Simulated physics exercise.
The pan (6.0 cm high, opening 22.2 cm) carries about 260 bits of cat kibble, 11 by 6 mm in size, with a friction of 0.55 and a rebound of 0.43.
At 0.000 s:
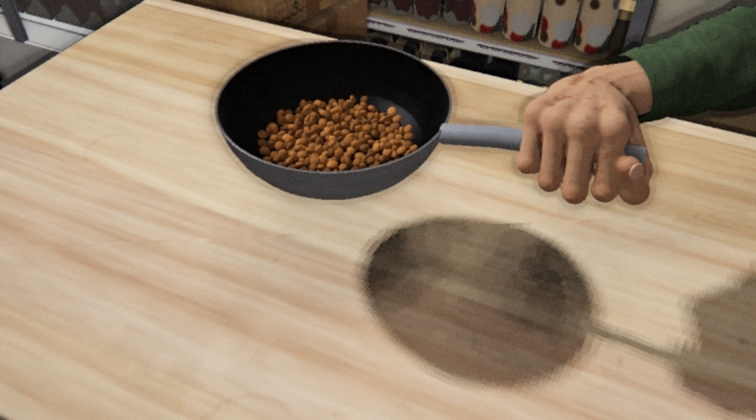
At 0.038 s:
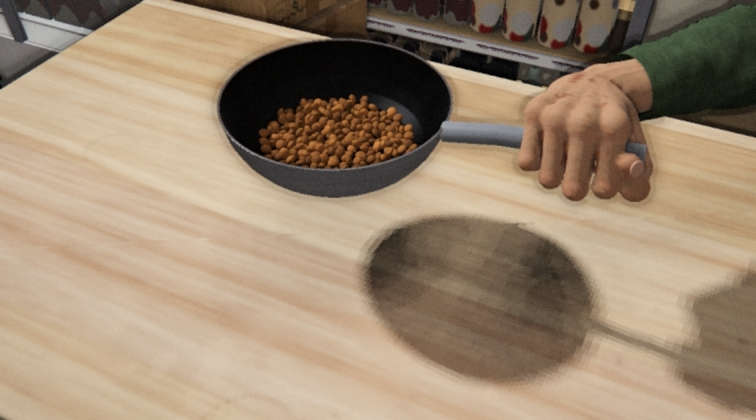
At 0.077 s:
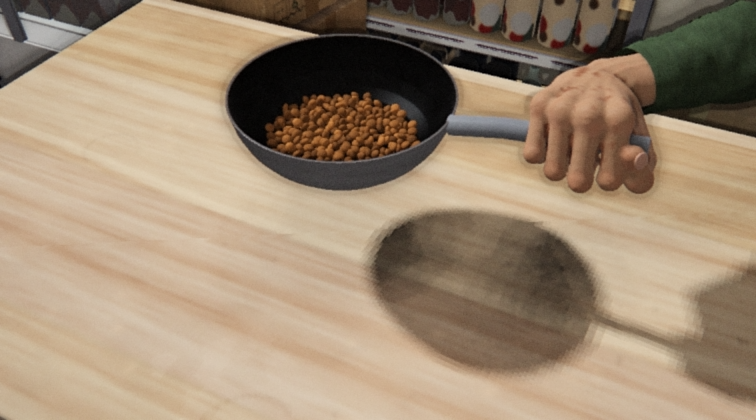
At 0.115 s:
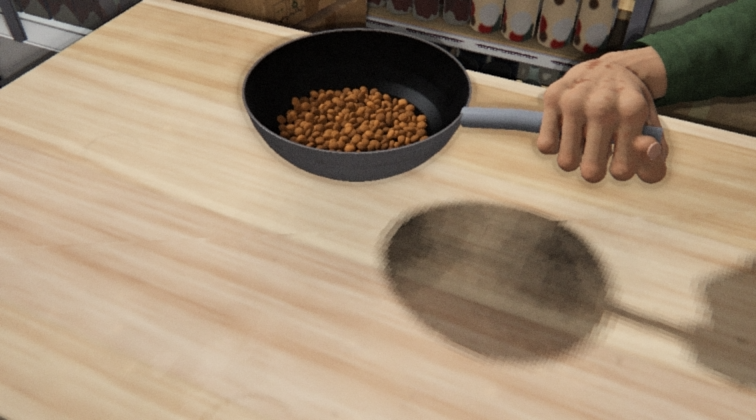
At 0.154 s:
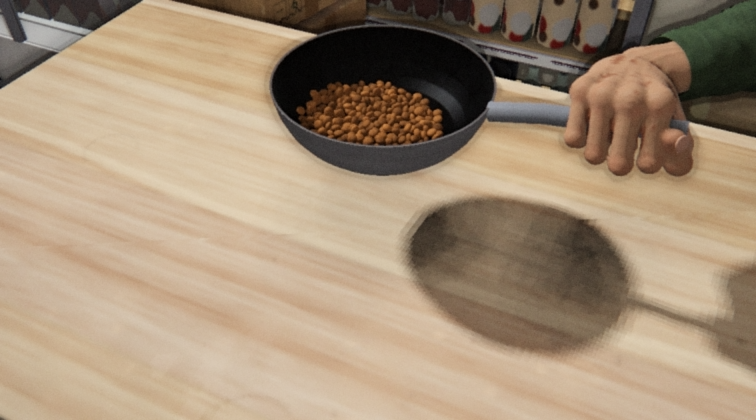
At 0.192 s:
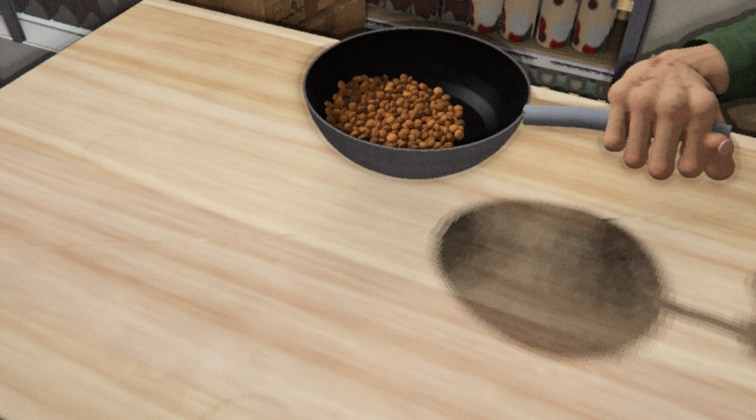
A hand gripping the handle of a dark frying pan of brown cat kibble, sliding it right above a wooden tabletop.
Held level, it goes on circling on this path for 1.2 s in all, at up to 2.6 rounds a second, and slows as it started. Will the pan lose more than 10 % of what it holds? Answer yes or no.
Share lost over the rim, set against 10 %: Yes.
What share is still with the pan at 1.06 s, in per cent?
Some 25 per cent of the load.
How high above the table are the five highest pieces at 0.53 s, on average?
About 20 cm.
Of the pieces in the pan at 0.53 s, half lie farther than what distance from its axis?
Roughly 9.0 cm.
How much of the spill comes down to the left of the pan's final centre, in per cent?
Some 60 per cent.
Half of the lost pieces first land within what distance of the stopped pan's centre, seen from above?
Roughly 38 cm.
After 0.53 s, pan 70 %, in the air 30 %; middle of the pieces not yet landed near (313, 170).
Then, at 0.80 s, fallen left of where it stops 10 %, fallen behind where it stops 10 %, pan 40 %, fallen in front of where it stops 15 %, in the air 20 %; middle of the pieces not yet landed near (484, 173).
After 1.06 s, fallen left of where it stops 20 %, fallen behind where it stops 10 %, pan 25 %, fallen right of where it stops 10 %, fallen in front of where it stops 25 %, in the air 10 %; middle of the pieces not yet landed near (408, 77).
After 1.30 s, fallen left of where it stops 25 %, fallen behind where it stops 15 %, pan 25 %, fallen right of where it stops 10 %, fallen in front of where it stops 20 %; middle of the pieces not yet landed near (493, 204).
At rest (1.9 s), fallen left of where it stops 25 %, fallen behind where it stops 15 %, pan 25 %, fallen right of where it stops 10 %, fallen in front of where it stops 20 %.
